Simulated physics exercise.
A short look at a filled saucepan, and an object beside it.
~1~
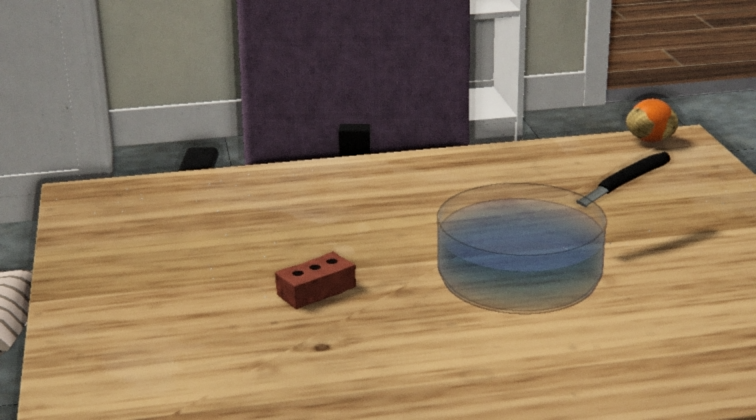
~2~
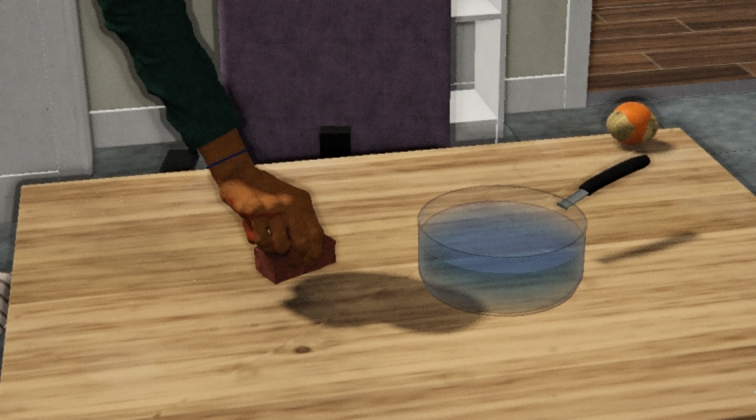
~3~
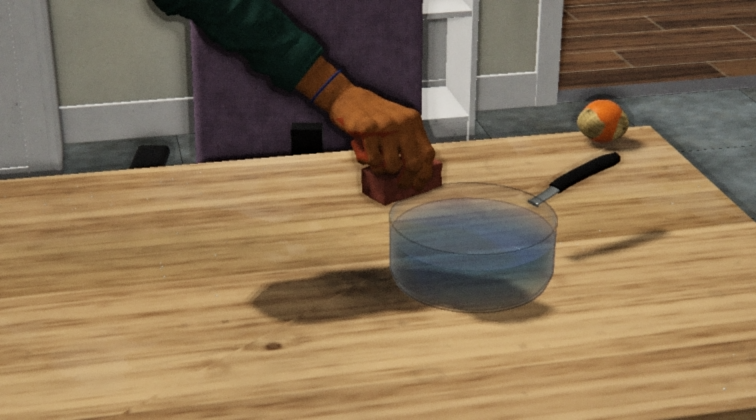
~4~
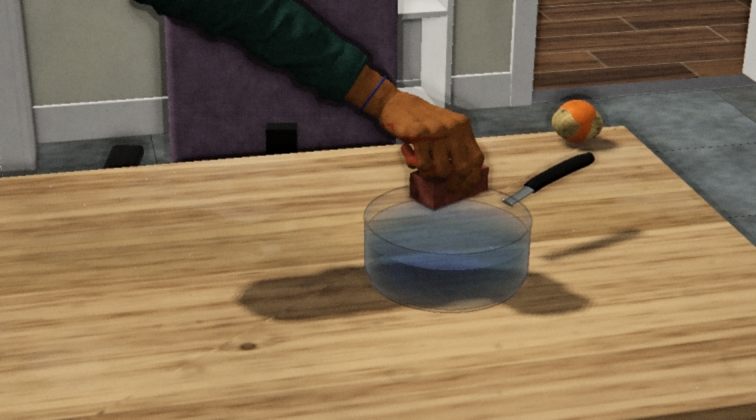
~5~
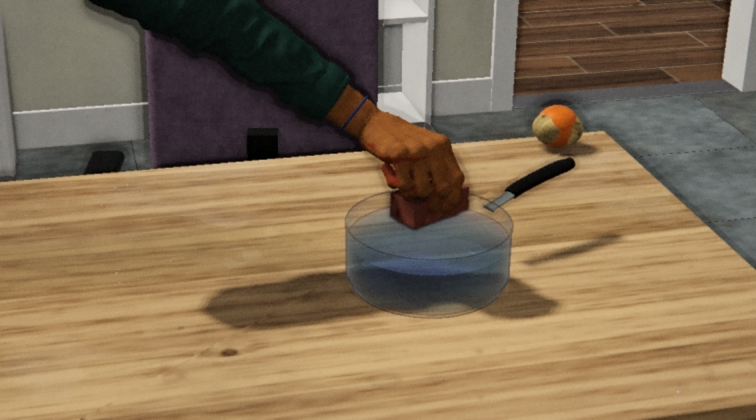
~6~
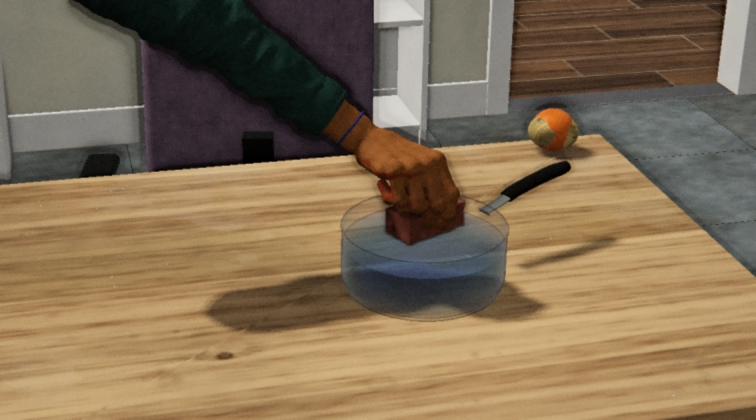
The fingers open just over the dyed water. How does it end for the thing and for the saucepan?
In the dyed water it goes to the bottom. The saucepan has room for it.
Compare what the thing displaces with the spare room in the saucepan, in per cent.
Near 20 in a hundred.
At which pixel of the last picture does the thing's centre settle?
Close to (423, 269).
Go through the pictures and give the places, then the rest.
In the first picture, the piece of brick lies on the top at (316, 280); saucepan (520, 246) about three quarters full.
In the second picture, a hand picks up the piece of brick at (295, 255); saucepan about three quarters full, surface at (501, 236).
In the third picture, the piece of brick is carried over at (402, 177); saucepan (472, 245) about three quarters full.
In the fourth picture, the piece of brick is above the saucepan at (449, 182); saucepan about three quarters full, surface at (447, 233).
In the fifth picture, the piece of brick comes down at (430, 201); saucepan (428, 250) about three quarters full.
In the sixth picture, the piece of brick is just over the surface at (425, 216); saucepan about three quarters full, surface at (424, 241).
A moment on, the piece of brick enters the dyed water; the saucepan is about three quarters full.
Further on, the piece of brick goes on down; the saucepan is about three quarters full.
When it is over, the piece of brick rests at the bottom; the saucepan is about three quarters full; none went over.
